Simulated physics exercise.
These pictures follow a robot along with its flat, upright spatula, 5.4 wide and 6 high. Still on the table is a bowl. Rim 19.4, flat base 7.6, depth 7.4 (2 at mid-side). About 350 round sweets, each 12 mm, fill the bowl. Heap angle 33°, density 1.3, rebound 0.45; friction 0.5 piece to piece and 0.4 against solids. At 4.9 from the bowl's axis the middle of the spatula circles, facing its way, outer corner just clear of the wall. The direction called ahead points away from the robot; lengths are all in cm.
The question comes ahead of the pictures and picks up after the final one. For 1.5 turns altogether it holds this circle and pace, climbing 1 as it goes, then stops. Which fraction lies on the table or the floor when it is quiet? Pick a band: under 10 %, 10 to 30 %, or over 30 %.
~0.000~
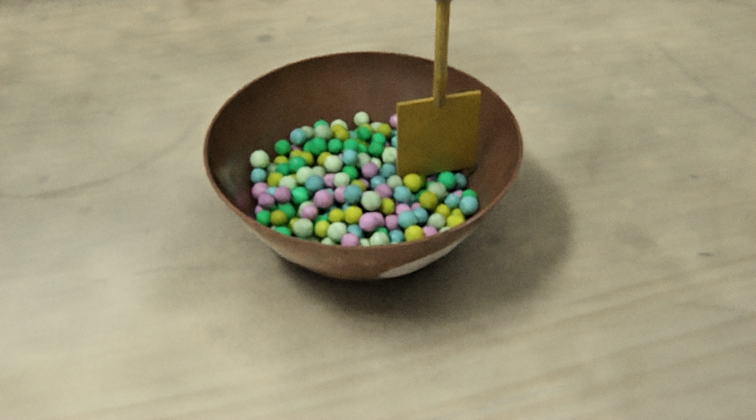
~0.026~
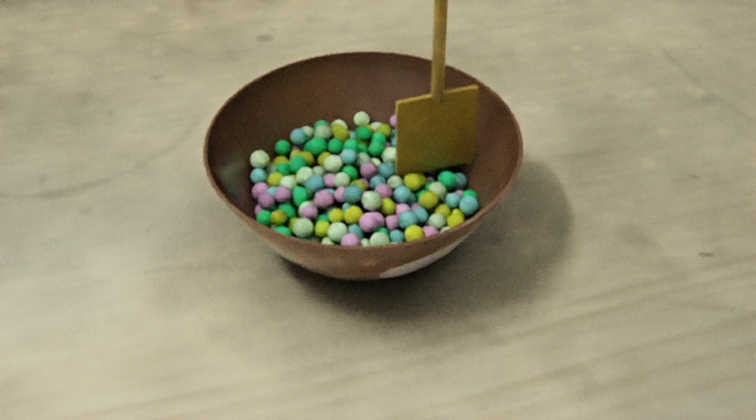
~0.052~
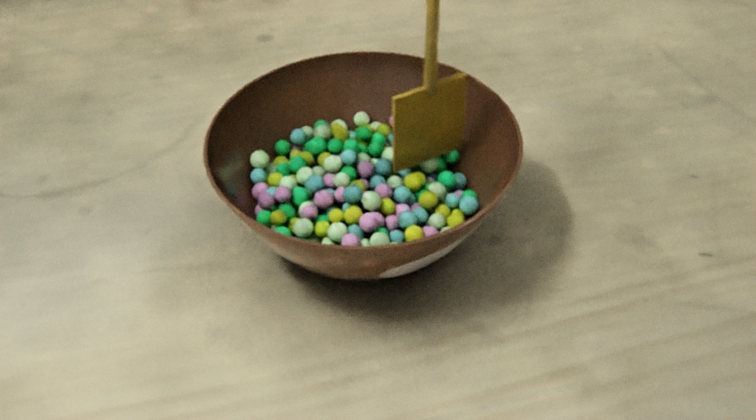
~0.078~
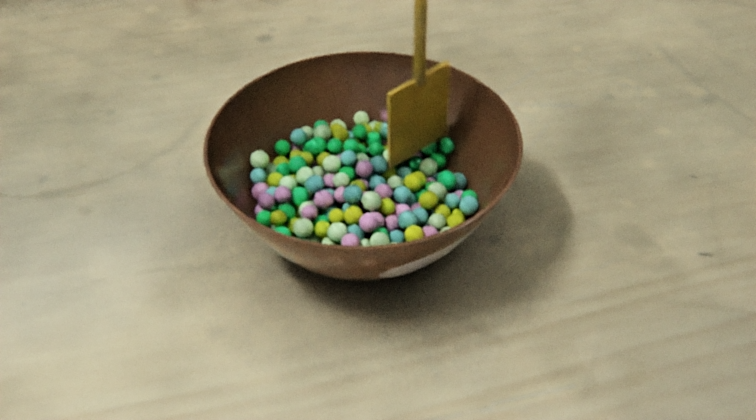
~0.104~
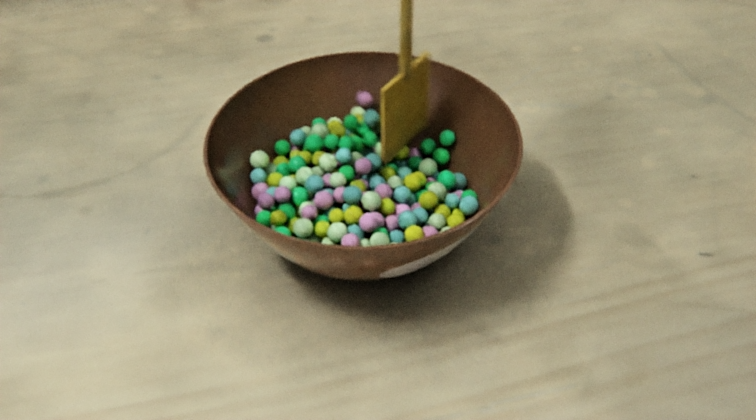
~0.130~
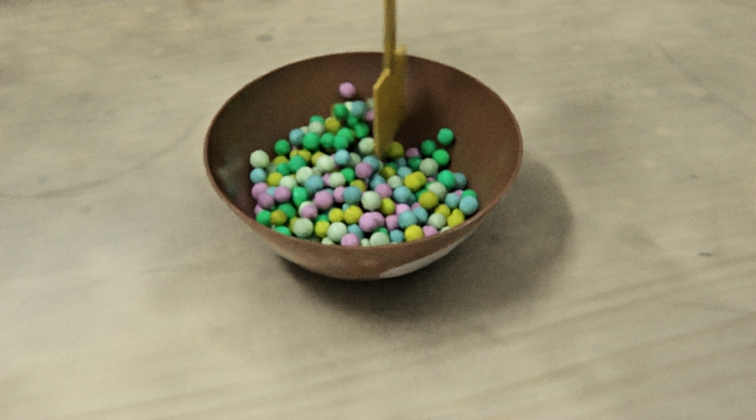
Band: Under 10 %.
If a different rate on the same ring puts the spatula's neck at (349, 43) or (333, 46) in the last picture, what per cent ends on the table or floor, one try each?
Around 15 and 20 per cent respectively.
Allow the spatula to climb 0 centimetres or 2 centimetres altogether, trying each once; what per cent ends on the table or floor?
10 % and 5 %.
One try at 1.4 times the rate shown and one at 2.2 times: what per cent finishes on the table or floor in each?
Roughly 10 and 25 per cent.
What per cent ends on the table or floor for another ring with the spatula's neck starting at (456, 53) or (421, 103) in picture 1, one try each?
Roughly 0 % and 5 %.
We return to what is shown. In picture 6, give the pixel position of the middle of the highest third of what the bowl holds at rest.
It is centred around (328, 200).
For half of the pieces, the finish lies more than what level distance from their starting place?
Level distance: About 2 cm.
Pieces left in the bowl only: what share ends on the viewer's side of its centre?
55 %.
By 0.51 s, 245° round, highest piece 9 above the table; 342 in the bowl, 2 on the table or floor, 2 in flight or on the tool.
By 0.88 s, 75° round, highest piece 8 above the table; 329 in the bowl, 15 on the table or floor, 2 in flight or on the tool.
By 1.27 s, 180° round, highest piece 6 above the table; 326 in the bowl, 20 on the table or floor.
By 1.97 s, 180° round, highest piece 6 above the table; 326 in the bowl, 20 on the table or floor.
Final count, 326 in the bowl, 20 on the table or floor. That is 6 % on the table or floor.
